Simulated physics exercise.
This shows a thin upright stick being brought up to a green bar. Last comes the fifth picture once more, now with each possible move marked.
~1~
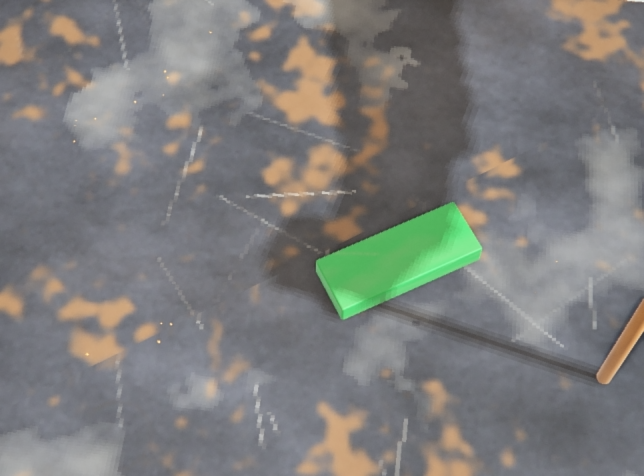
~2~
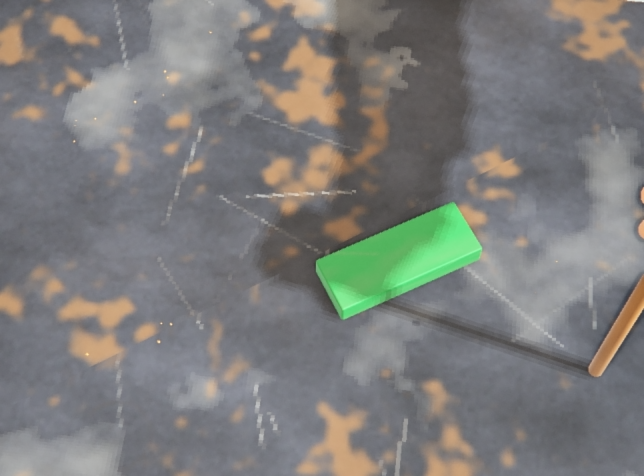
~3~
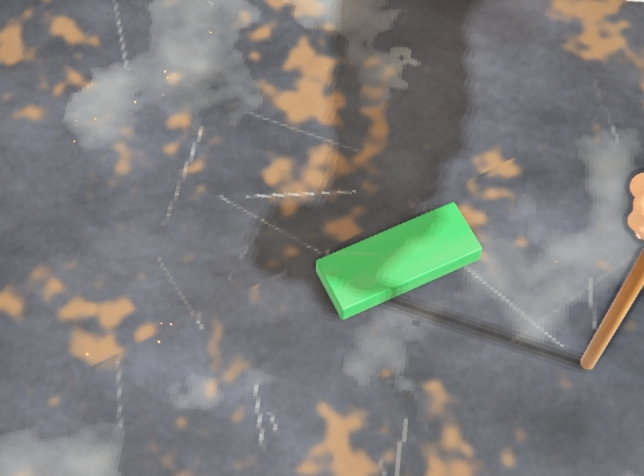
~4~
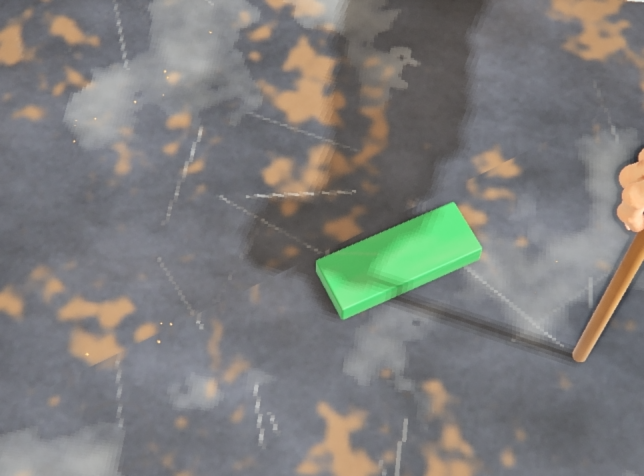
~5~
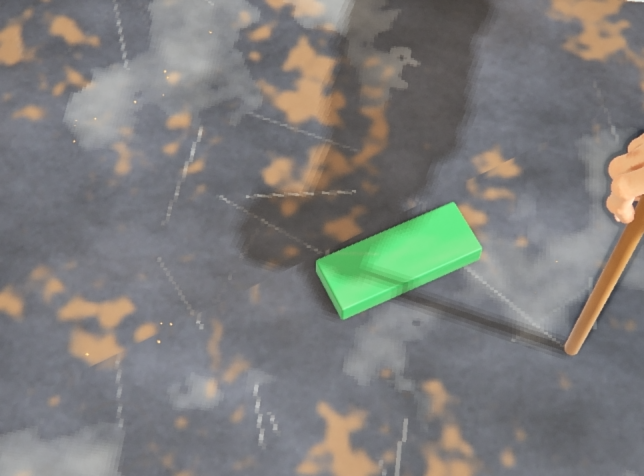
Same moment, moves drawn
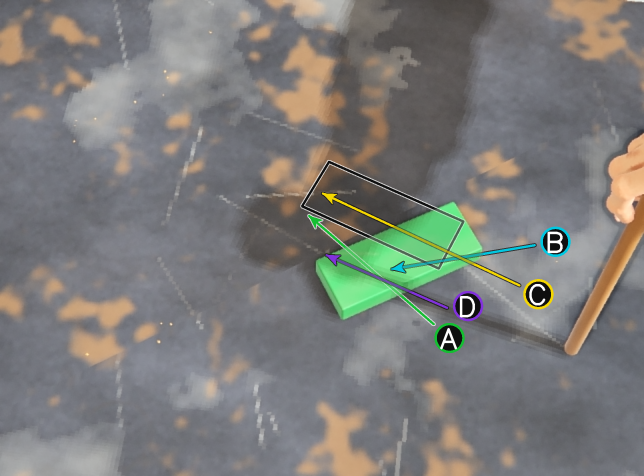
A hand holding a thin brown stick moving slowly leftward and slightly upward near a still green bar on a mottled grey surface.
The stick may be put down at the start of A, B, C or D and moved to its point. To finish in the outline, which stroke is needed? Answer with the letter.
A.
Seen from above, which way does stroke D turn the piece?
Clockwise.
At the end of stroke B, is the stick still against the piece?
Yes.
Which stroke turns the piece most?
That is C.
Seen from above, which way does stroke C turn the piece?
Anticlockwise.
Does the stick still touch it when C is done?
At the end, yes.
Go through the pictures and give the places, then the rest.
The first frame shows green bar (400, 254).
The second frame shows green bar (400, 254).
The third frame shows green bar (400, 254).
The fourth frame shows green bar (400, 254).
The fifth frame shows green bar (400, 254).
On the marked copy, A from (434, 324) to (309, 216); B from (535, 245) to (392, 269); C from (519, 285) to (323, 194); D from (447, 308) to (327, 255).
Taking A. A third of the way, foot of the stick (387, 285), piece (390, 239).
Two thirds of the way, foot of the stick (342, 245), piece (380, 210).
When it is over, foot of the stick (309, 217), piece (381, 202); it fills the outline.
As for the rest, B leaves the piece out of the outline, at (304, 264); C leaves the piece out of the outline, at (305, 226); D leaves the piece out of the outline, at (375, 219).
